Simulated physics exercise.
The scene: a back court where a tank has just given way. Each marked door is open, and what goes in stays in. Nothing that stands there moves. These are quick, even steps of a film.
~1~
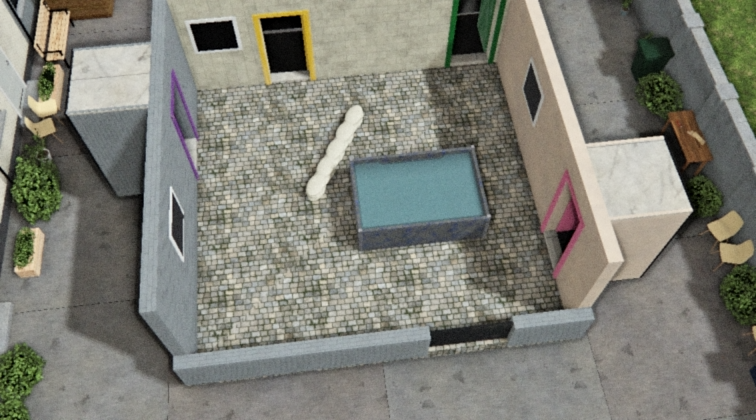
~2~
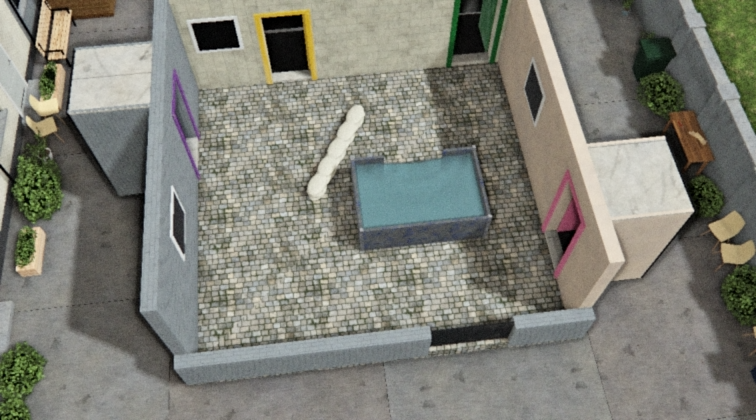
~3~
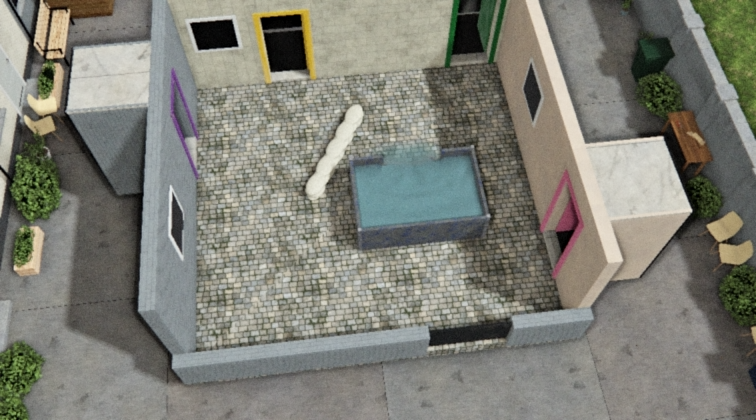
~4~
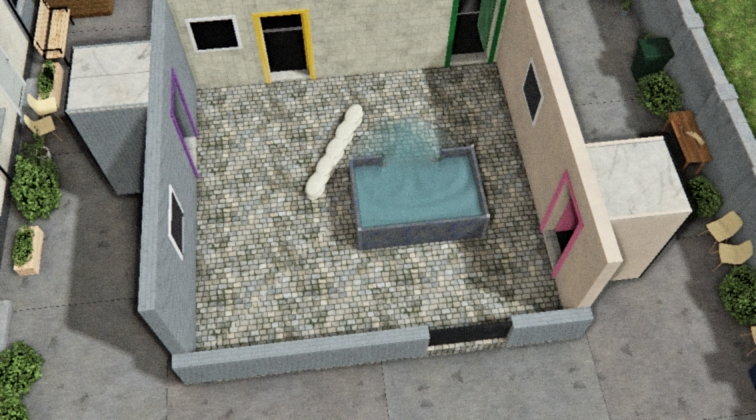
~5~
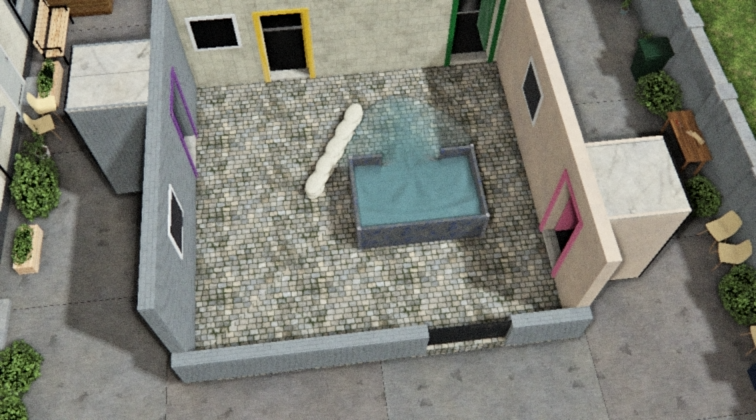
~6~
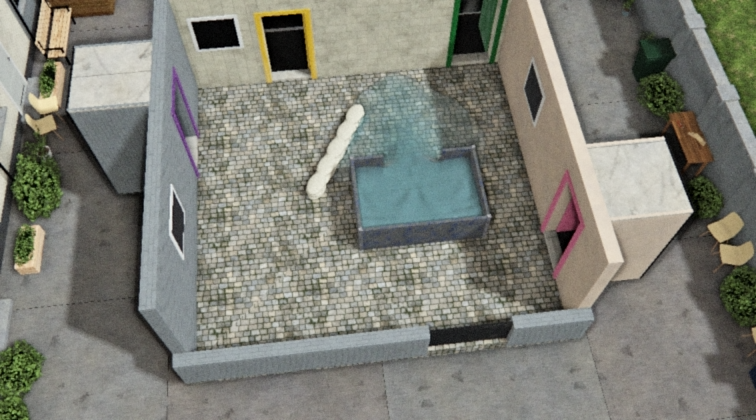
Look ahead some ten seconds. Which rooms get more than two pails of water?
In the end: The pink door holds within the limit; the purple door holds within the limit; the yellow door holds within the limit; the green door floods.
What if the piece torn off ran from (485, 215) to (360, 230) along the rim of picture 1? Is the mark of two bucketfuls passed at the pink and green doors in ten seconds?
In short: The pink one lets more in; the green one lets more in.
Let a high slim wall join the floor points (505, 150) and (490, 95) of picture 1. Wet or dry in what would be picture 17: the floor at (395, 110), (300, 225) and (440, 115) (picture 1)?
As listed: Flooded, dry, awash.
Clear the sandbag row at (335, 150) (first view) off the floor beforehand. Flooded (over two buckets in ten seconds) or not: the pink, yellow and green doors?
The pink door stays under, the yellow door takes more, the green door passes that mark.
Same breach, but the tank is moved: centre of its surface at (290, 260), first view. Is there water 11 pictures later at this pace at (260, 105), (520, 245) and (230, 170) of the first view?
In turn: Covered, no water, awash.
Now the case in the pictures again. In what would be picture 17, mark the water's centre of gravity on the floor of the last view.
Roughly at (411, 155).
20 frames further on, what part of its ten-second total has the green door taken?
Close to 50 %.
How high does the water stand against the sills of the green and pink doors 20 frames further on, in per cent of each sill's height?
Near 220 and 0 in a hundred.
A moment on, water covers 20 % of the floor; the pink door not reached, the purple door not reached, the yellow door not reached, the green door wet at the sill, nothing in.
Next, water covers 30 % of the floor; the pink door not reached, the purple door not reached, the yellow door wet at the sill, nothing in, the green door over two buckets in.
Then, water covers 45 % of the floor; the pink door not reached, the purple door wet at the sill, nothing in, the yellow door under two buckets in, the green door far over two buckets in.
Later, water covers 75 % of the floor; the pink door wet at the sill, nothing in, the purple door wet at the sill, nothing in, the yellow door under two buckets in, the green door far over two buckets in.
In the end, water covers 95 % of the floor; the pink door wet at the sill, nothing in, the purple door wet at the sill, nothing in, the yellow door under two buckets in, the green door far over two buckets in.
